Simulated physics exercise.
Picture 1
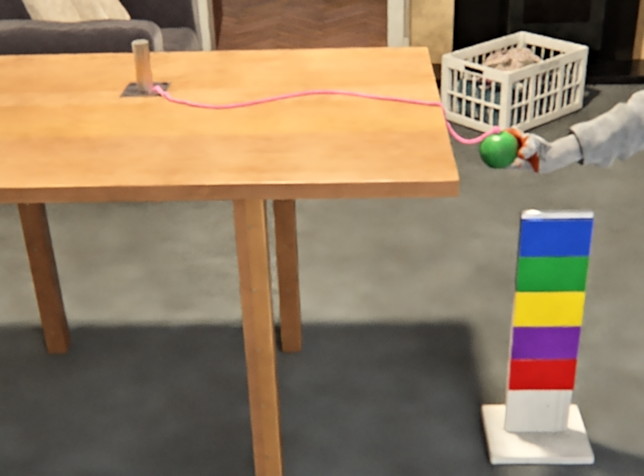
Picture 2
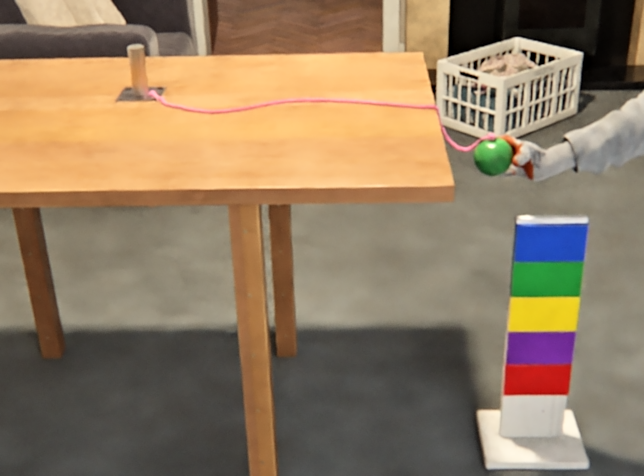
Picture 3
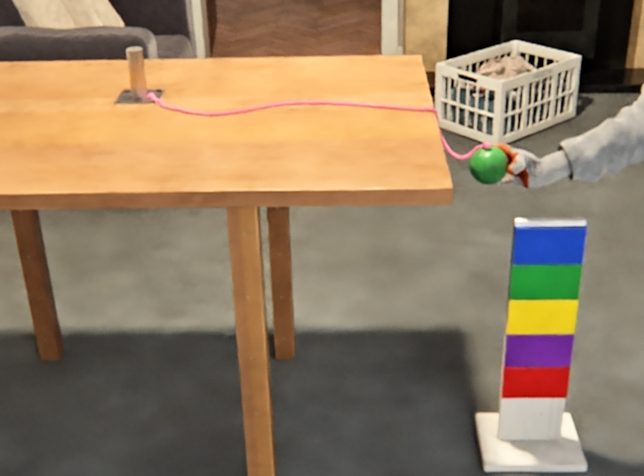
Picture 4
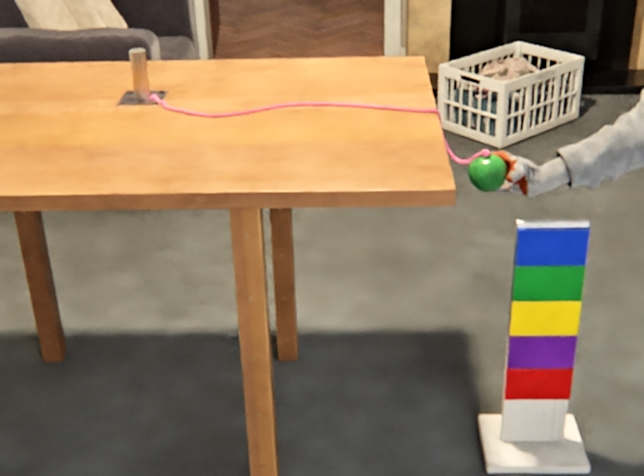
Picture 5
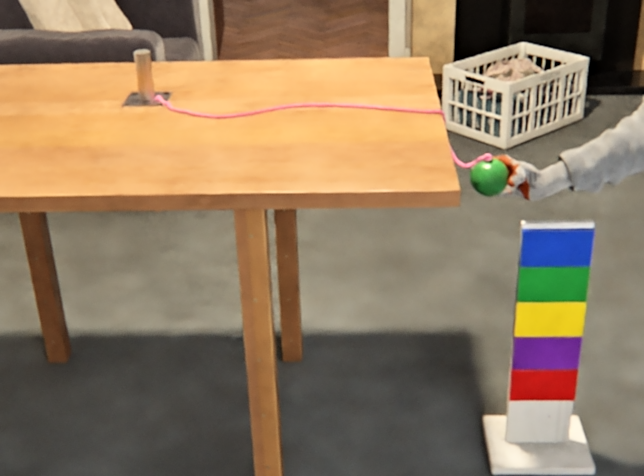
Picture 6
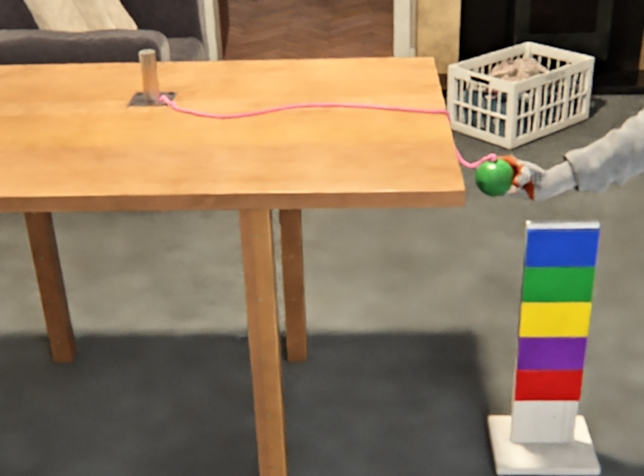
At the start, a gloved hand holds a green ball-like object just off the table's right edge, with a pink cord running back to a peg and a stand of coloured bands below. The hand lowers the object slightly, then keeps it nearly still while the view shifts a little.
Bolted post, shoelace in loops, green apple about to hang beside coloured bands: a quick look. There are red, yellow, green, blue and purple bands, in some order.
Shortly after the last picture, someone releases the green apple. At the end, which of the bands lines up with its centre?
The band that lines up is blue.
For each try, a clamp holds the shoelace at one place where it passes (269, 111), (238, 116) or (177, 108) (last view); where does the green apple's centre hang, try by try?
First try (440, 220), second try (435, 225), third try (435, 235).
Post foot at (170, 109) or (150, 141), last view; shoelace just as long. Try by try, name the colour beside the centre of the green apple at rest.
Going case by case, it's green and then green.
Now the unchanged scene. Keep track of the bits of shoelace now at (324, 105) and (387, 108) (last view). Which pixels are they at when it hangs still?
Around (356, 108), then around (420, 111).
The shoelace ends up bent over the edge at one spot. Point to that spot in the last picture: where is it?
That would be the bit at (412, 110).
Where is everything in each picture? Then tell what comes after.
In the first picture, green apple (499, 150); blue (556, 239); green (553, 275); yellow (549, 310); purple (546, 344); red (543, 376).
In the second picture, green apple (494, 157); shoelace through (166, 103) (226, 111) (293, 101) (370, 103) (437, 115).
In the third picture, green apple (489, 166).
In the fourth picture, green apple (488, 173); shoelace through (167, 107) (228, 115) (295, 105) (371, 107) (438, 119).
In the fifth picture, green apple (490, 177).
In the sixth picture, green apple (495, 177); shoelace through (177, 108) (237, 116) (304, 106) (381, 108) (448, 119).
Soon after, apple near (408, 227); level with blue.
After that, apple near (440, 244); level with blue.
In the end, apple near (441, 245); level with blue. The blue one.
